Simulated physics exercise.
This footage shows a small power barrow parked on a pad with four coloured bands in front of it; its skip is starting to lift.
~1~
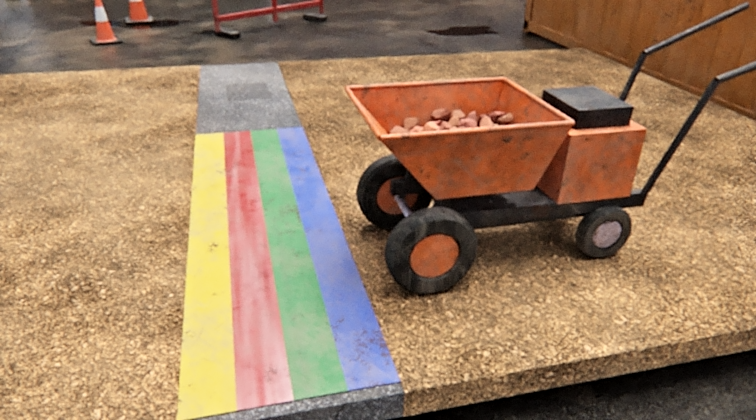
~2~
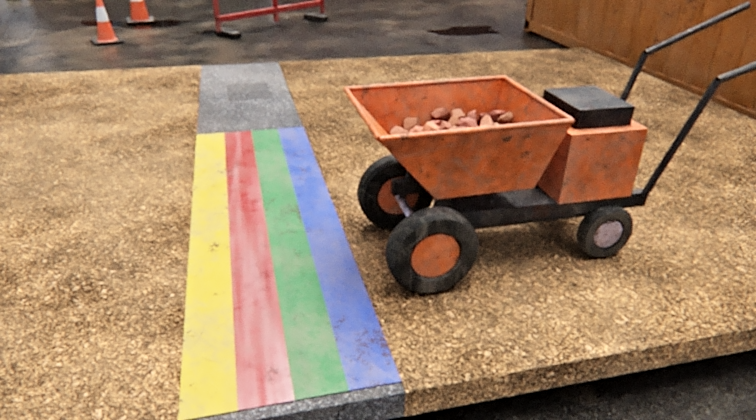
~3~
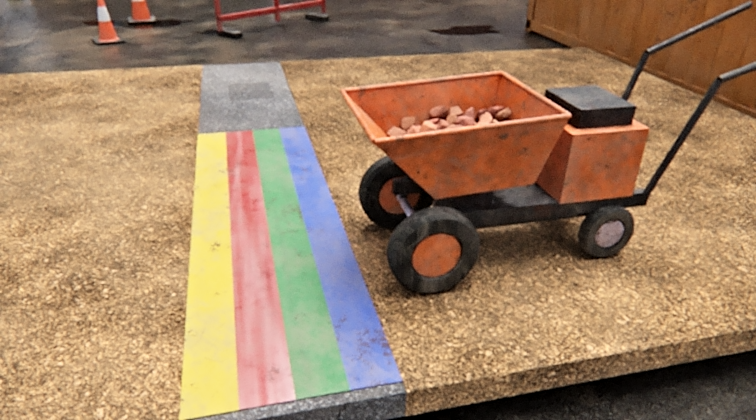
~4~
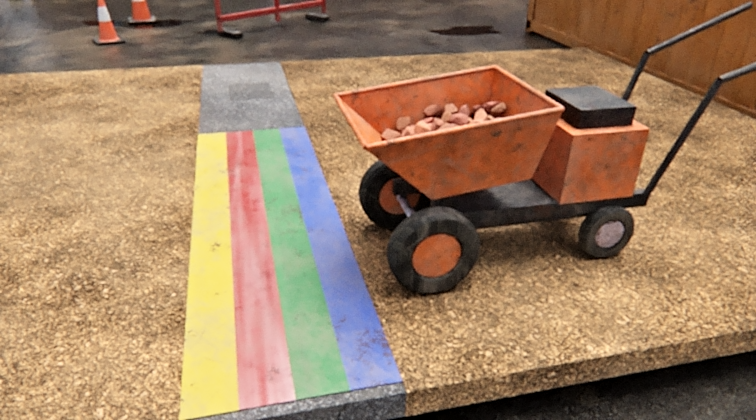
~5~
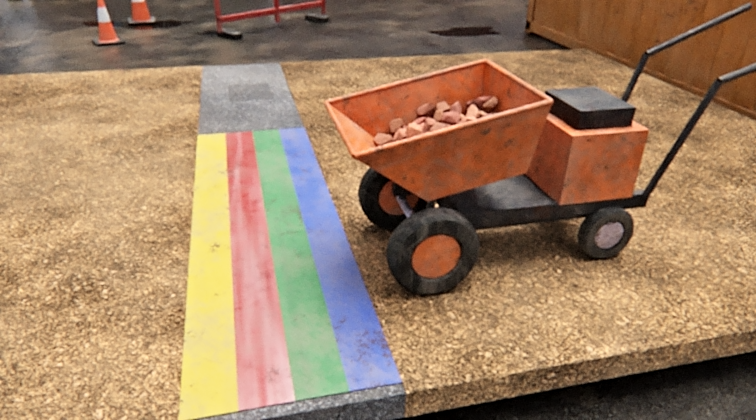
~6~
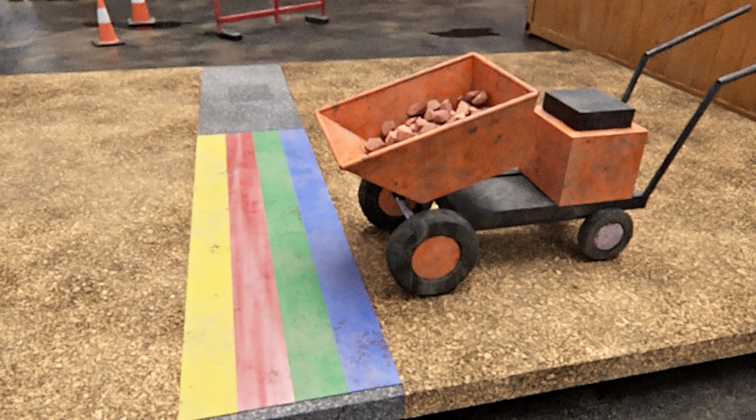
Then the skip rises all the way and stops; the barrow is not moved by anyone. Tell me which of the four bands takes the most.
I would say the red band takes the most.
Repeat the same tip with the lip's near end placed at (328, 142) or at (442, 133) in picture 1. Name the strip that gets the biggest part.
Case 1 - that yellow strip; case 2 - that green strip.
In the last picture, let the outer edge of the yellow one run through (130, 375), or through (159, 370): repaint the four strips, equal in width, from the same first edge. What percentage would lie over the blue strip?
The first painting gives around 0 per cent, the second around 0 per cent.
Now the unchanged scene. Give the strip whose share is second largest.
The runner-up: The yellow one.
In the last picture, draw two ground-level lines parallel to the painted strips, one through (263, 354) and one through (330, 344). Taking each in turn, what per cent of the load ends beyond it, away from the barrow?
The first gives 50 %, the second 70 %.
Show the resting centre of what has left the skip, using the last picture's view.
I'd mark it at roughly (242, 273).
Shortly afterwards, skip tipped steeply; the whole lot in the skip.
Next, skip tipped right over; the bulk in the skip; only a few over the green strip; a little over the red strip; only a few over the yellow strip.
Some moments later, skip tipped right over; near a quarter in the skip; a little over the green strip; near a third over the red strip; near a quarter over the yellow strip; a little off the paint.
In the end, skip tipped right over; near a quarter in the skip; none at all over the blue strip; a little over the green strip; near a third over the red strip; near a quarter over the yellow strip; a little off the paint.
